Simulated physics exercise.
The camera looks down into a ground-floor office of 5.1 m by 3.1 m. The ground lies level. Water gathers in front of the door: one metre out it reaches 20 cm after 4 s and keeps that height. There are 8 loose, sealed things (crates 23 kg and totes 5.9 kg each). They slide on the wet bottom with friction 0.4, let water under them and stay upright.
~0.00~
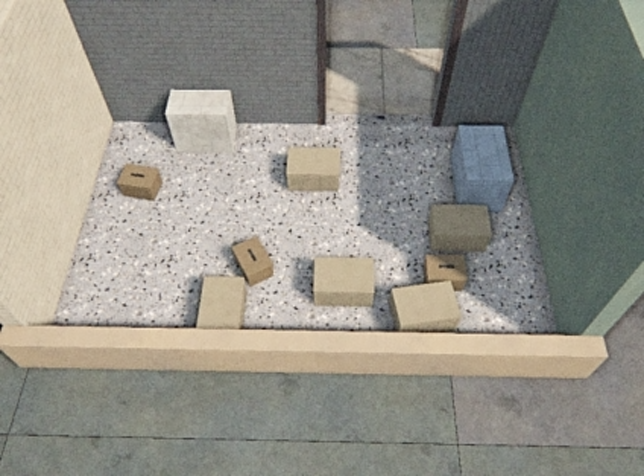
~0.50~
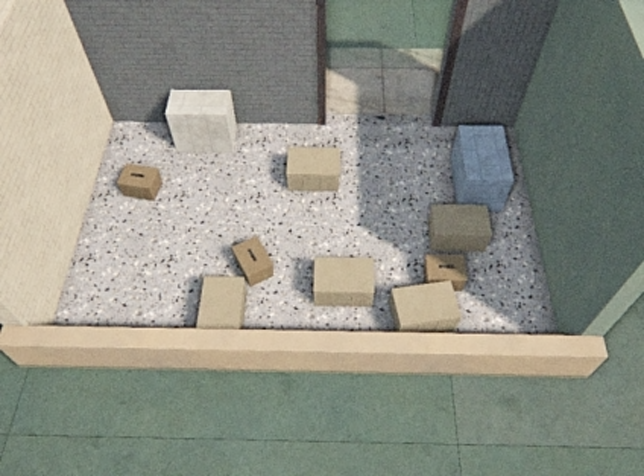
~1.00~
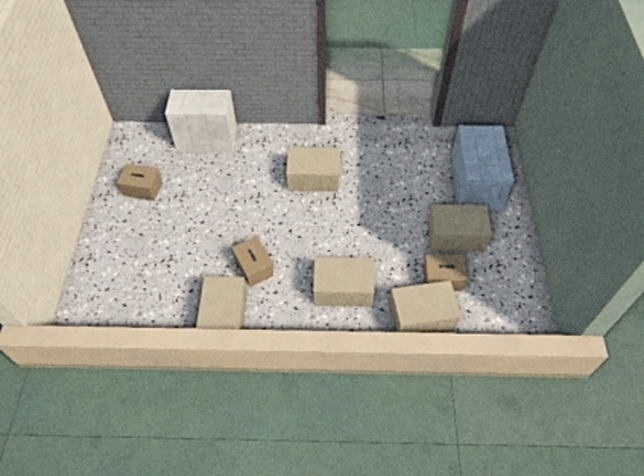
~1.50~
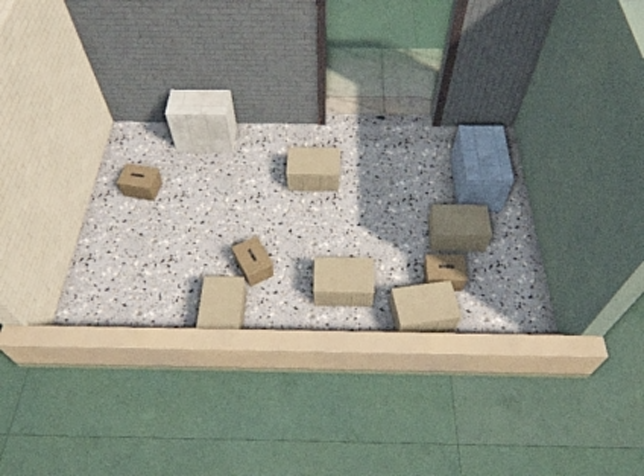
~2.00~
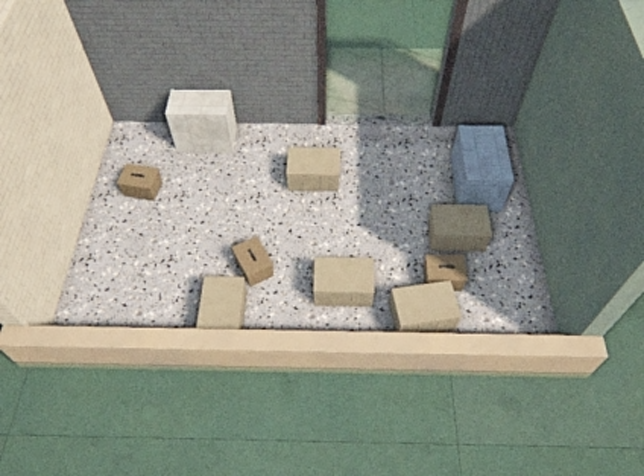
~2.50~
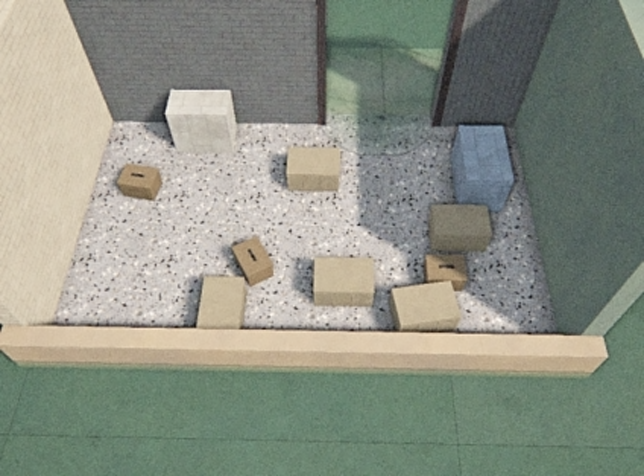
Greenish water spreads over the grey paving outside a small walled room seen from above, first tinting the ground in front and beyond the doorway at the back. The green then deepens and creeps to the doorway's threshold, while the boxes scattered on the speckled floor stay still.
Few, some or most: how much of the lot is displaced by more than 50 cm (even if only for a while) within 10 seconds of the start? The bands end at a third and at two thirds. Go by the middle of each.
It is at least two thirds.
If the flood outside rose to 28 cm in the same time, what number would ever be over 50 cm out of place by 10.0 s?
In that case 8 of them.
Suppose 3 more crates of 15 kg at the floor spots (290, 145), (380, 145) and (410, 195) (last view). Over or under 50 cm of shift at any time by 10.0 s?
In turn: Short of it, past it, past it.
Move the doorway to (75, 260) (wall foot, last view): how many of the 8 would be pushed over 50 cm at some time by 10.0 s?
Then 6.
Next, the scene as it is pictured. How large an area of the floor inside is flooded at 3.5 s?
Roughly 2.5 m2.
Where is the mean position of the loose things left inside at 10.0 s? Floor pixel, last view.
Near (298, 258).
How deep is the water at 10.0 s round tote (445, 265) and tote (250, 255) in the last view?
Roughly 17 and 5 cm.
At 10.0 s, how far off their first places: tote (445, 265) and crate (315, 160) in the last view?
In turn: 120 cm, 80 cm.
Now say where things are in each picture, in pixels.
The first picture shows a crate at (461, 220) rests on the ground; a tote at (252, 255) rests on the ground; 0.0 m2 under water; 0 of 8 have shifted.
The second picture shows a crate at (461, 220), on the bottom; a tote at (252, 255) rests on the ground; 0.0 m2 under water; 0 of 8 have shifted.
The third picture shows a crate at (461, 220), on the bottom; a tote at (252, 255), on the bottom; 0.0 m2 under water; 0 of 8 have shifted.
The fourth picture shows a crate at (461, 220), on the bottom; a tote at (252, 255) rests on the ground; water covers 0.0 m2; 0 of 8 have shifted.
The fifth picture shows a crate at (461, 220) rests on the ground; a tote at (252, 255) rests on the ground; water covers 0.0 m2; 0 of 8 have shifted.
The sixth picture shows a crate at (461, 220) rests on the ground; a tote at (252, 255) rests on the ground; 0.5 m2 under water; 0 of 8 have shifted.
After 3.5 s 0 of 8 are over 50 cm from their spots; 0 afloat.
After 4.5 s 0 of 8 are over 50 cm from their spots; 0 afloat.
After 7.0 s 5 of 8 are over 50 cm from their spots; 2 afloat.
After 10.0 s 6 of 8 are over 50 cm from their spots, and 7 have been at some point; 2 afloat.
